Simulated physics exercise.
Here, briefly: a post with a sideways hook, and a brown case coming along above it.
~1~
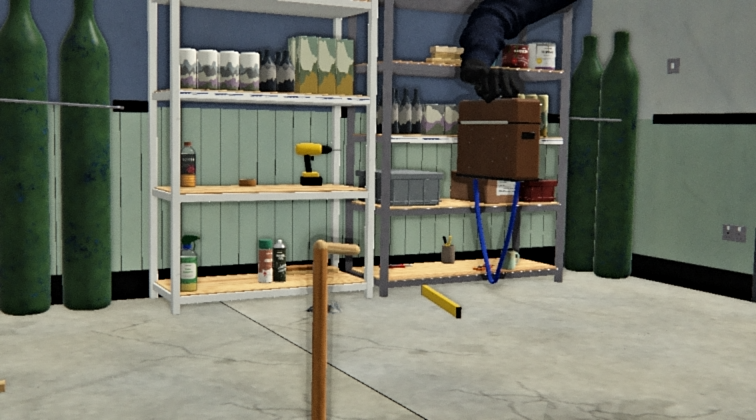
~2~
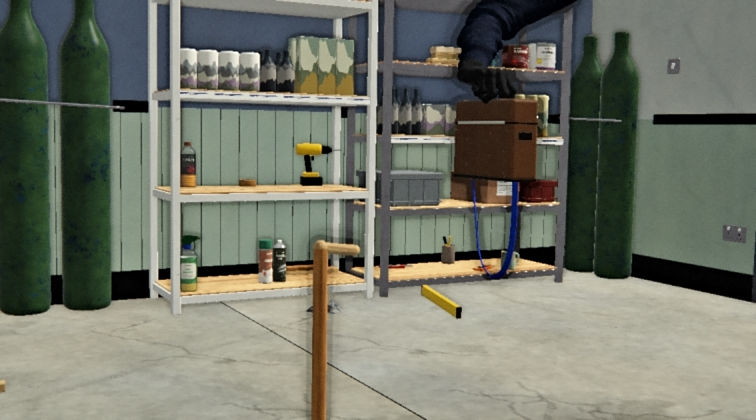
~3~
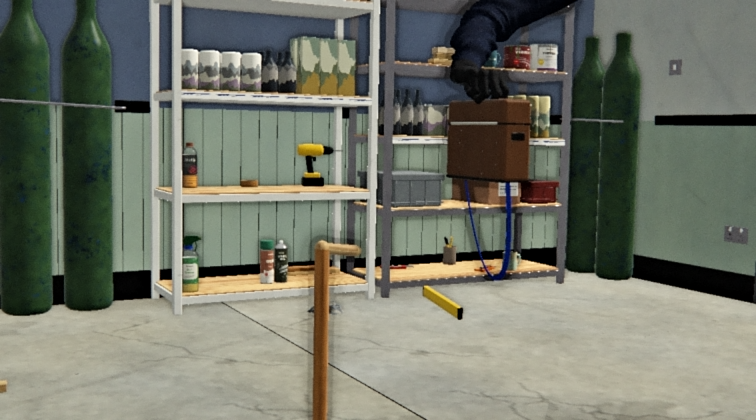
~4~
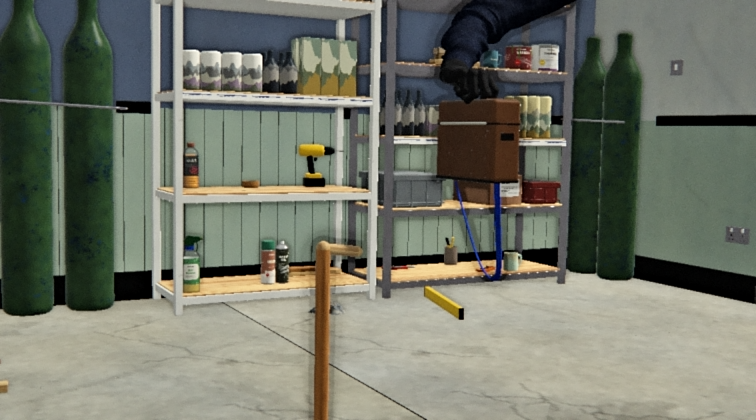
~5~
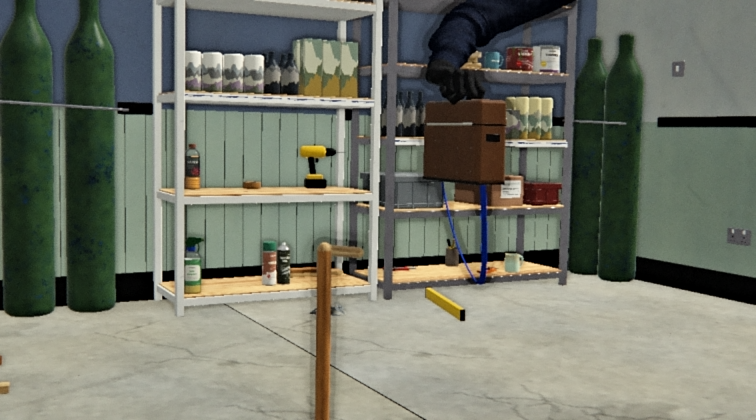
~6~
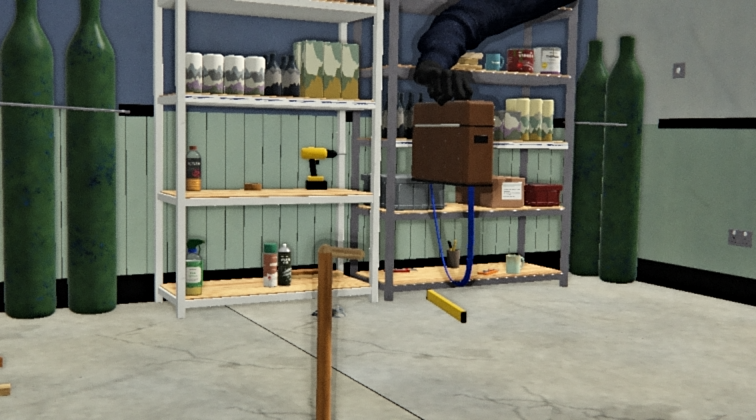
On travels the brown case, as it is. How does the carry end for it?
It is stopped short.
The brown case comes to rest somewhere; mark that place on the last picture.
Centre pixel at rest: (247, 140).
Then, 0.22 s after the last picture, case nearing the post near (423, 142).
Then, 0.74 s after the last picture, case over the post near (350, 141).
Then, 1.20 s after the last picture, case past the post near (281, 140).
At rest, case past the post near (247, 140); loop tight round the post, hand stopped. The brown case is jerked back by its loop.
